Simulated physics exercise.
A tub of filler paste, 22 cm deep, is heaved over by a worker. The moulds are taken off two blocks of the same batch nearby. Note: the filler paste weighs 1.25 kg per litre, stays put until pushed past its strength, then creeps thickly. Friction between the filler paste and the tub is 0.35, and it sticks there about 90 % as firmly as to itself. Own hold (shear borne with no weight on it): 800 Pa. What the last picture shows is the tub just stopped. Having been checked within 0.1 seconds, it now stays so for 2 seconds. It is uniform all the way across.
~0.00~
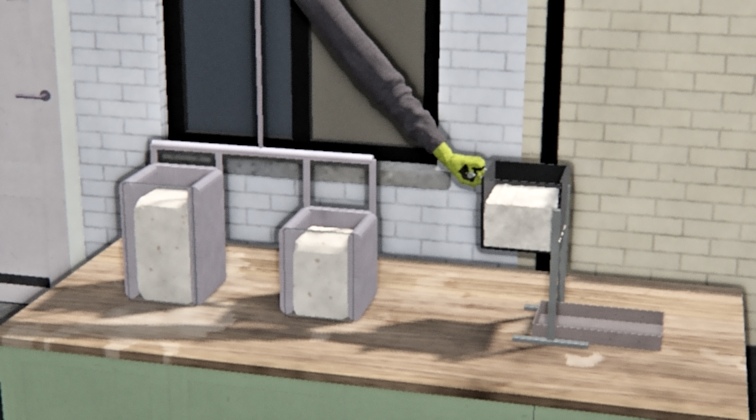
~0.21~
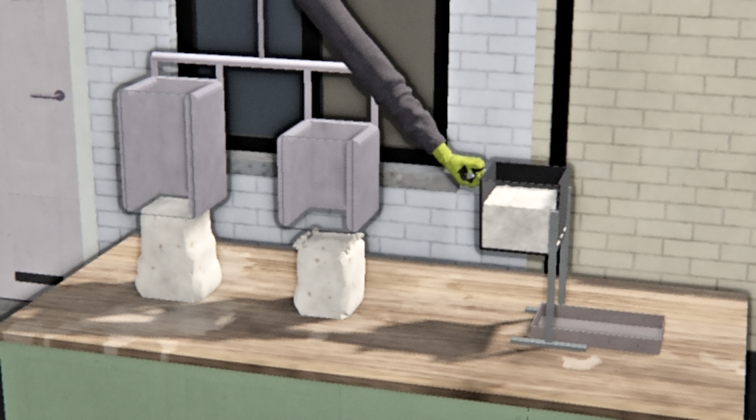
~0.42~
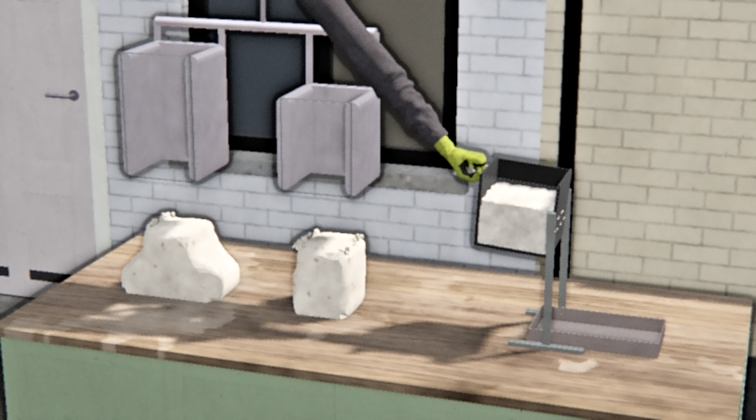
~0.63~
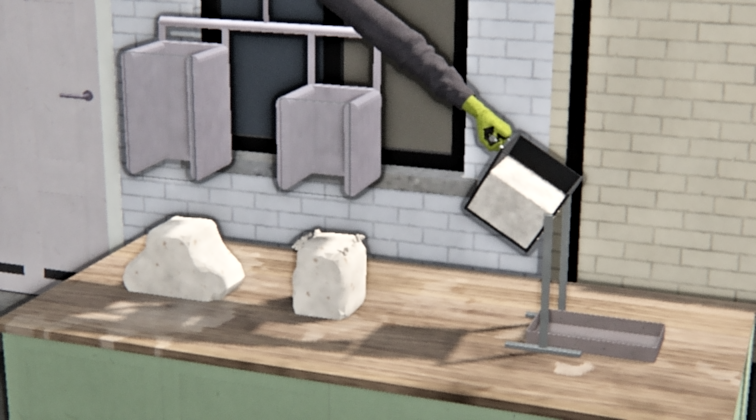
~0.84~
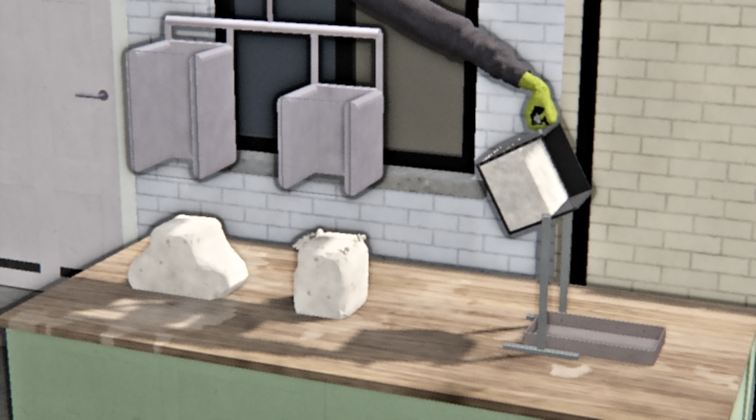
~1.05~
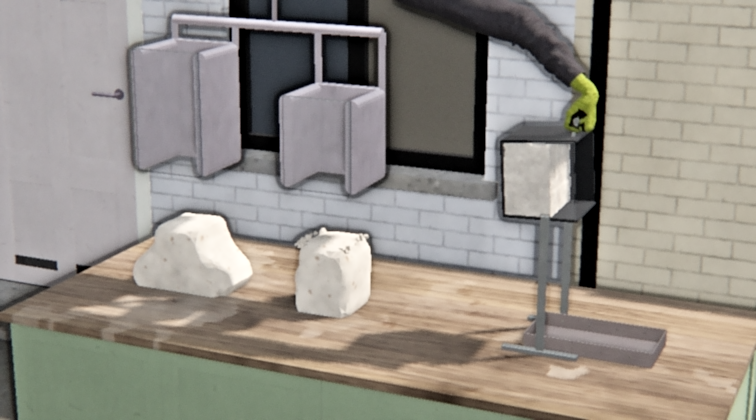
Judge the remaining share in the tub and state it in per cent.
The remaining share is close to 100 %.
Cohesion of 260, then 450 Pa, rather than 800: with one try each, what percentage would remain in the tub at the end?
Result: 55 % for the first case, 75 % for the second.
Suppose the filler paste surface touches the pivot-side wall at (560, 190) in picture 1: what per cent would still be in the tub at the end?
Result: Approx. 100 % remaining in tub.
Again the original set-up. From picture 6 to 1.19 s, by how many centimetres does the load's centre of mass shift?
Distance: About 0 cm.
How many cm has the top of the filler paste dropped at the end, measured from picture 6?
The top ends up some 0 cm below its level in the last picture.
After 1.19 s, the tub is at 86 degrees and holds 100 %.
After 1.36 s, the tub is at 86 degrees and holds 100 %.
After 1.53 s, the tub is at 86 degrees and holds 100 %.
After 1.70 s, the tub is at 86 degrees and holds 100 %.
After 3.05 s, at the end, the tub is at 86 degrees and holds 100 %.
